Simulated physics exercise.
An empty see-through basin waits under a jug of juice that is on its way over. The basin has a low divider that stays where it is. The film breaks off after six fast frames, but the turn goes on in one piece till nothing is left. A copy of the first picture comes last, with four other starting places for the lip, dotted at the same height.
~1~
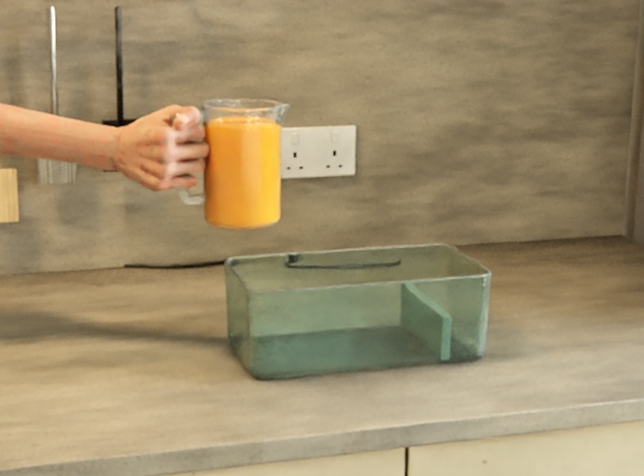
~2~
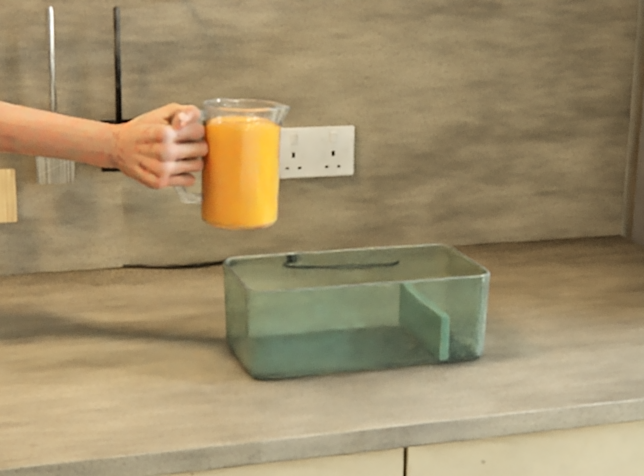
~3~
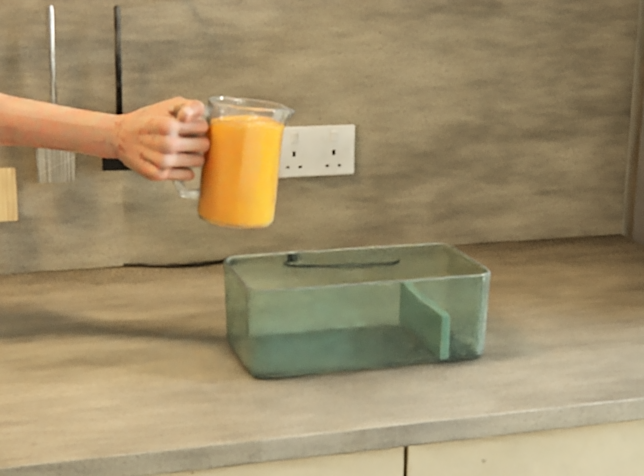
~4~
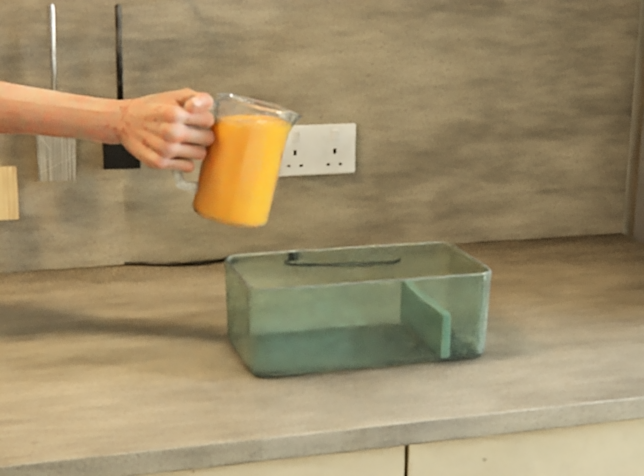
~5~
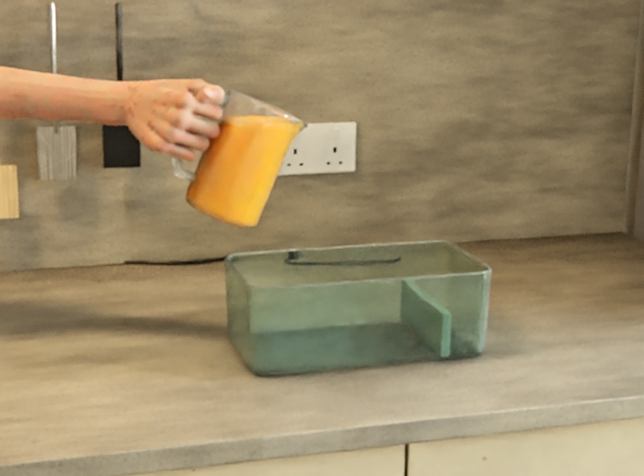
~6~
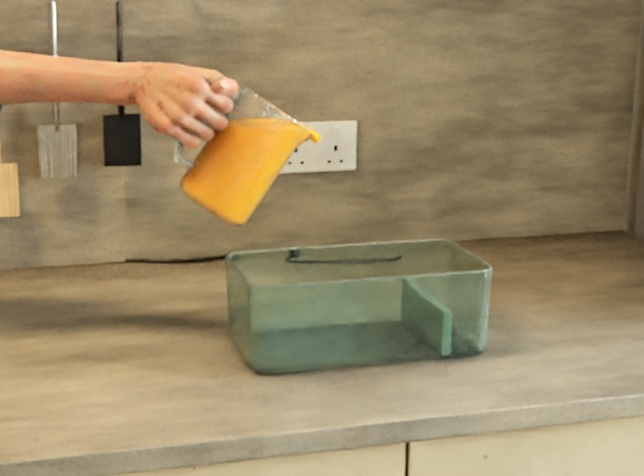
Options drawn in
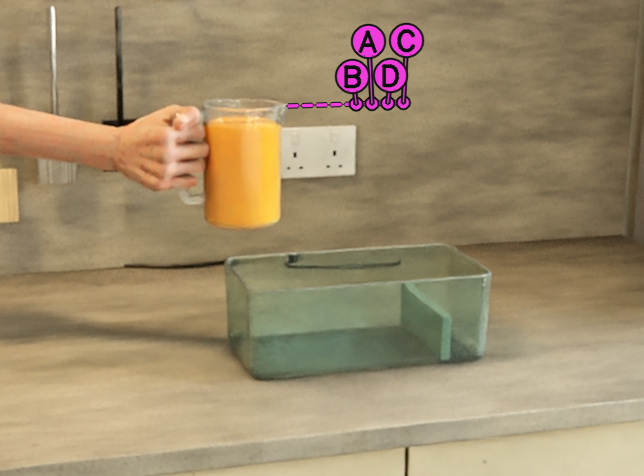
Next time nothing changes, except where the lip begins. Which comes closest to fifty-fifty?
It is A.
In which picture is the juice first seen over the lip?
Picture 6.
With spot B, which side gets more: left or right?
The left one.
In magenta, A at (372, 103); B at (356, 104); C at (403, 102); D at (387, 103).
Choosing A, about 52 % ends left of the wall and 46 % right of it.
Choosing B, about 73 % ends left of the wall and 25 % right of it.
Choosing C, about 30 % ends left of the wall and 62 % right of it; 8 % is lost outside.
Choosing D, about 37 % ends left of the wall and 61 % right of it.
